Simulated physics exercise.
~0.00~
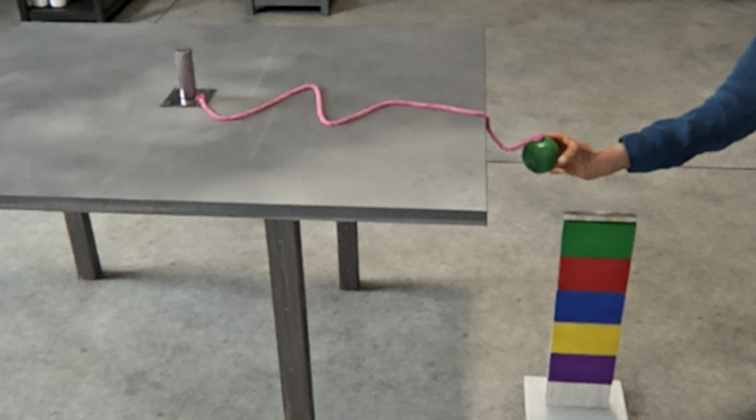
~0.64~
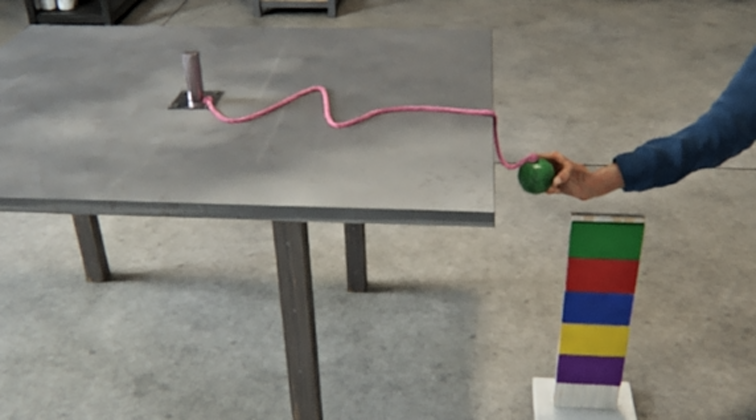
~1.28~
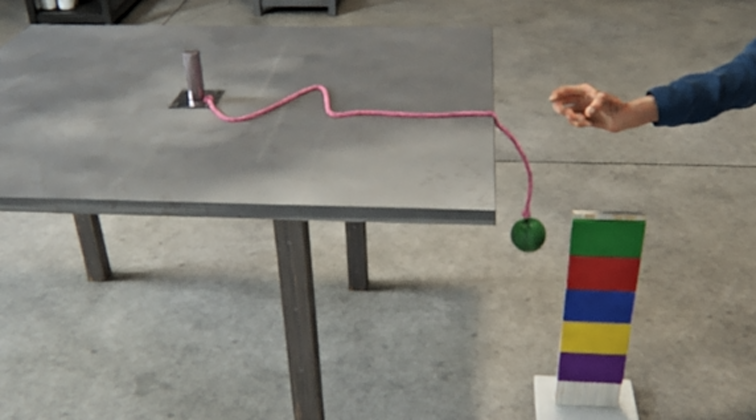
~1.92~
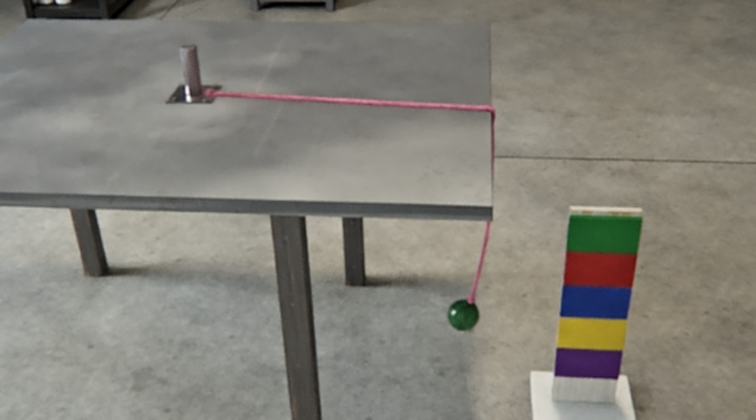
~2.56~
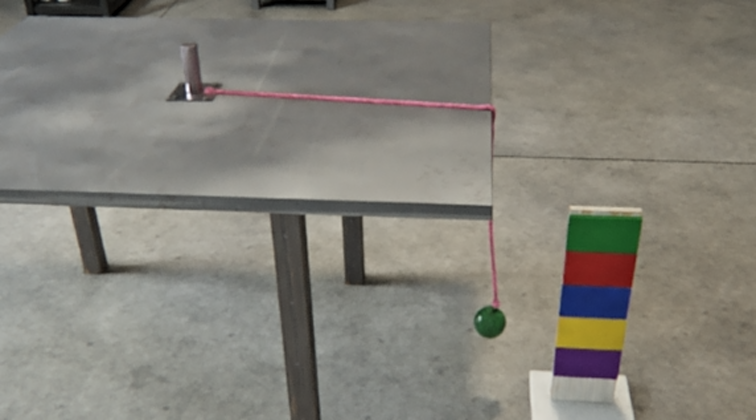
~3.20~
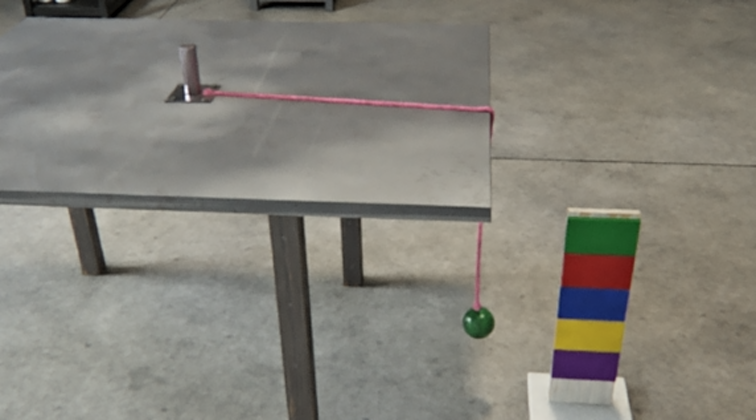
A green ball on a pink cord drops from a hand beyond the table's right edge, pulling the slack cord straight from its post as the hand withdraws, then swings slightly and hangs below the tabletop, its centre level with the yellow band on the striped board.
